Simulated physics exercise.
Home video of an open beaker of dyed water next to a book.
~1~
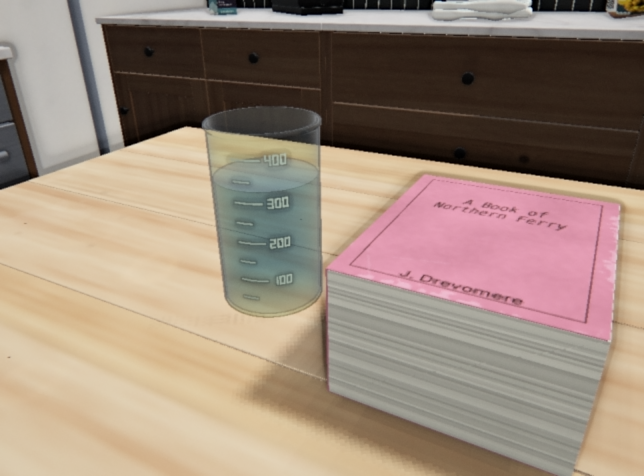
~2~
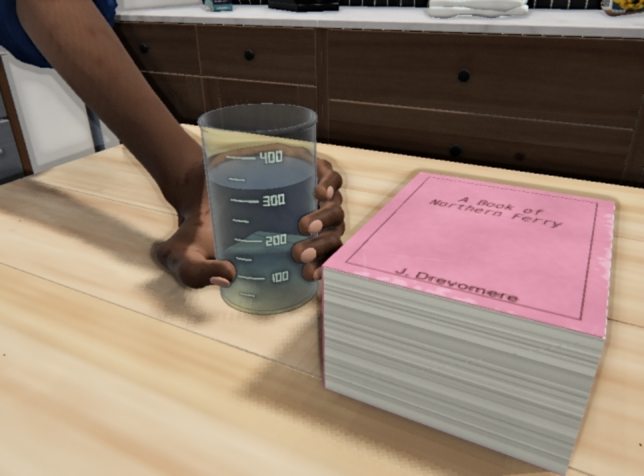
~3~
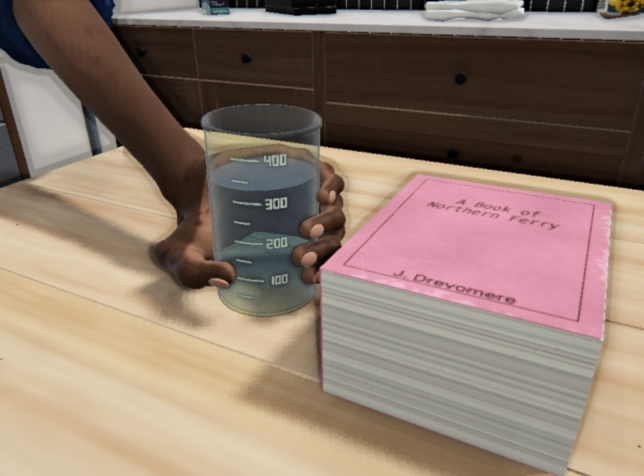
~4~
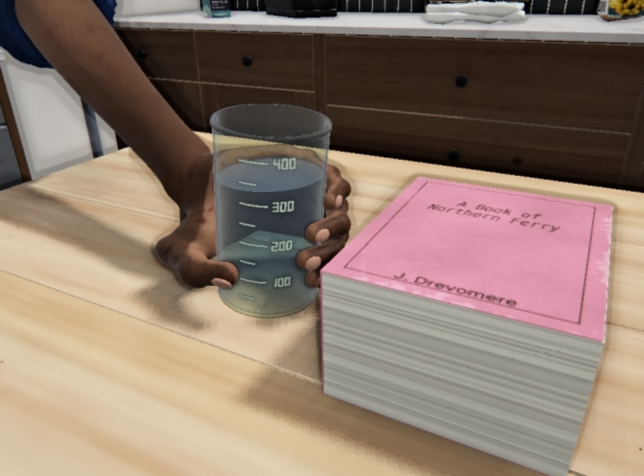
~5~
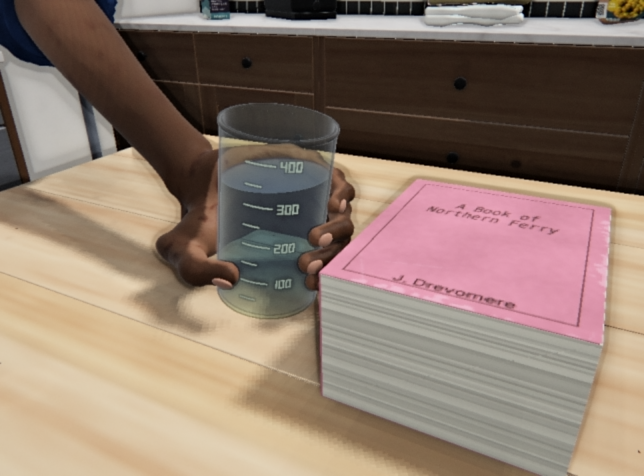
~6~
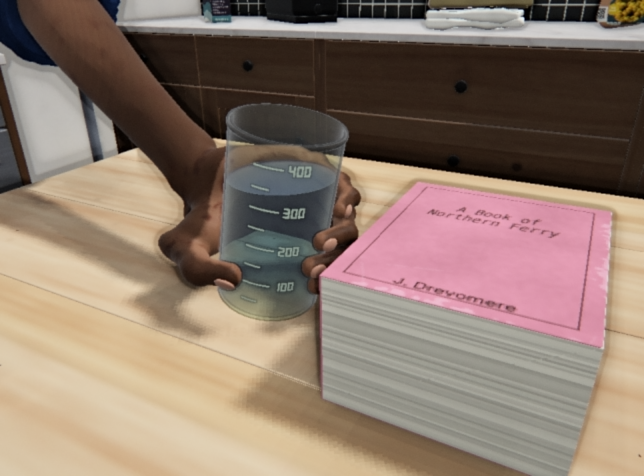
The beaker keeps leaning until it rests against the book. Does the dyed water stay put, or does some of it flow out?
Nothing lost.
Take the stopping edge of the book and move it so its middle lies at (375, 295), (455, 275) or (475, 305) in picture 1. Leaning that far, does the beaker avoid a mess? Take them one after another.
First contents get out, next contents get out, last contents get out.
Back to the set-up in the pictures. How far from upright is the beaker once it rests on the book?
Tilt from upright: Close to 30 degrees.
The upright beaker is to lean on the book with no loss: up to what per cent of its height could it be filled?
I'd keep it to near 85 per cent.
Next, the beaker leans by about 20°; its rim is dry.
After that, the beaker leans by about 30°; its rim is dry.
Finally, the beaker leans by about 30°, against the book; its rim is dry.
